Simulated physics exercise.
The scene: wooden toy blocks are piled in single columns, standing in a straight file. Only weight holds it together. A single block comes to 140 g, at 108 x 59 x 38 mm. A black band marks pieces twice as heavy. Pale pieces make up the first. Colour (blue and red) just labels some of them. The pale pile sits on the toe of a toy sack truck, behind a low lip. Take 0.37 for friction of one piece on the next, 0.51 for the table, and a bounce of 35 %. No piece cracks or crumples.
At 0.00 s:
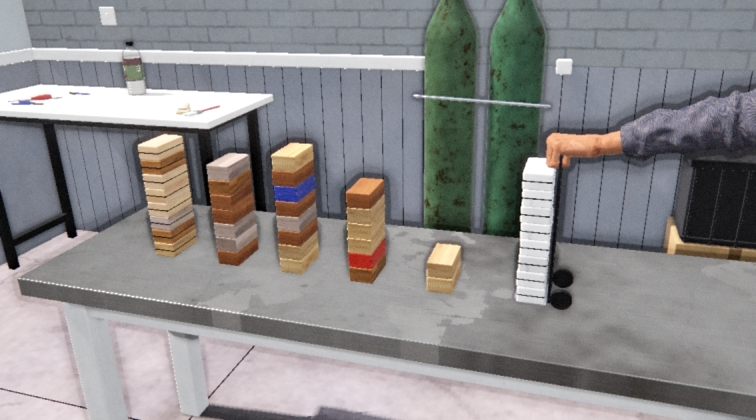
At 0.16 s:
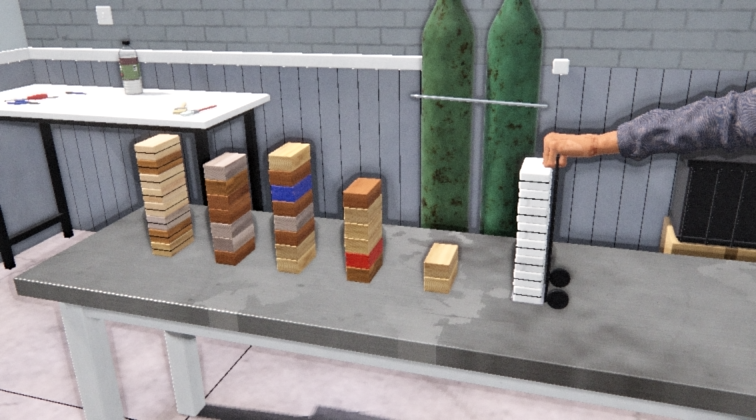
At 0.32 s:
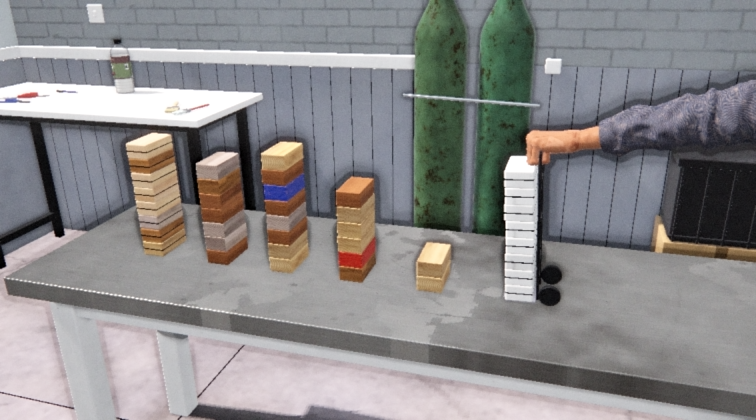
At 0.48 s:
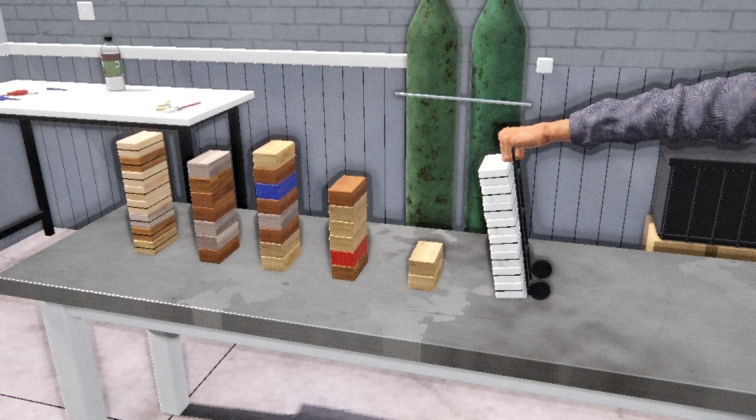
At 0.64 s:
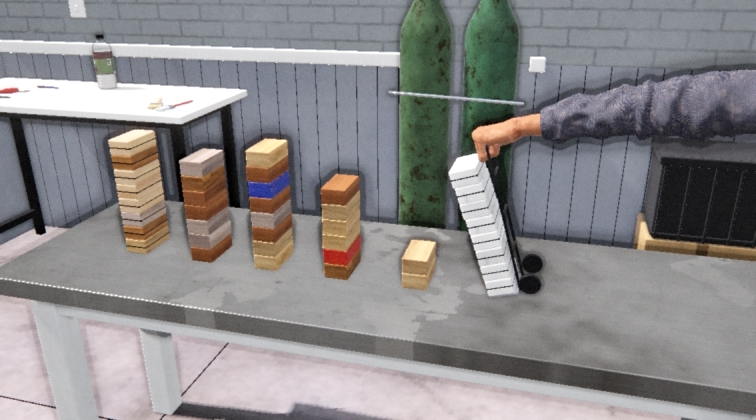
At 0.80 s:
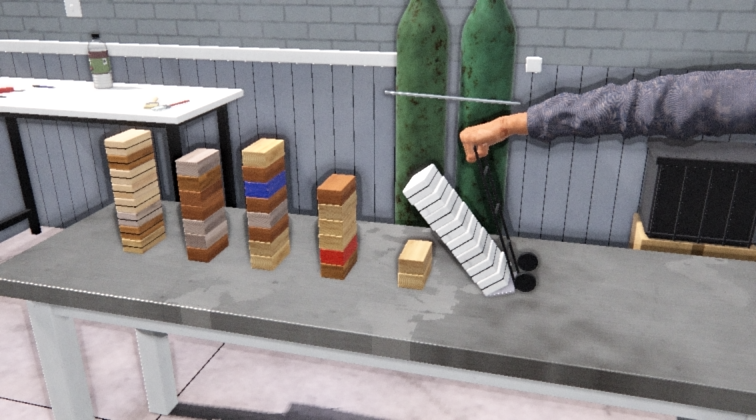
A hand tilted a toy sack truck forward to the left, and the tall pale stack on it leaned over, tipping farther than the frame, while the shorter wooden block piles beside it stayed still.
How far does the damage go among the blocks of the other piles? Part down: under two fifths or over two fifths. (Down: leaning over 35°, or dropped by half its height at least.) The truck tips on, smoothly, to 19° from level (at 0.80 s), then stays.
The part is less than two fifths.
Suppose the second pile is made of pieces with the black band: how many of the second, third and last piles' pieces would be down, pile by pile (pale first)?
Then second 0, third 0, last 0.
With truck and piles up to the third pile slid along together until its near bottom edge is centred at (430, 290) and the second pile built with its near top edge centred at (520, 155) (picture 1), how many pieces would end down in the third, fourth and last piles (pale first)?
Then third 5, fourth 0, last 0.
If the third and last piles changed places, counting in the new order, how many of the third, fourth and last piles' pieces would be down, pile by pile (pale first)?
Then third 0, fourth 0, last 0.
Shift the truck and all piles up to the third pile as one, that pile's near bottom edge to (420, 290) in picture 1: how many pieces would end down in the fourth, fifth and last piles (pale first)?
Then fourth 0, fifth 0, last 0.
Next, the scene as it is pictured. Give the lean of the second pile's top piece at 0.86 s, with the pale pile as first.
About 0°.
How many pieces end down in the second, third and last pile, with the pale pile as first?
Pieces: Second 0, third 0, last 0.
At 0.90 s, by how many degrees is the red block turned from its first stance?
Roughly 0°.
After 0.86 s, 8 of the pale pile down; none of the 31 other blocks down.
After 0.98 s, 8 of the pale pile down; none of the 31 other blocks down, 5 disturbed; red block 17 mm from its place.
After 1.20 s, 8 of the pale pile down; none of the 31 other blocks down, 8 disturbed; red block 36 mm from its place.
In the end (2.2 s), 8 of the pale pile down; none of the 31 other blocks down, 8 disturbed; red block 37 mm from its place; blue block unmoved. That is 0 per cent. From the last view, middles, red block near (325, 246), blue block near (266, 183).
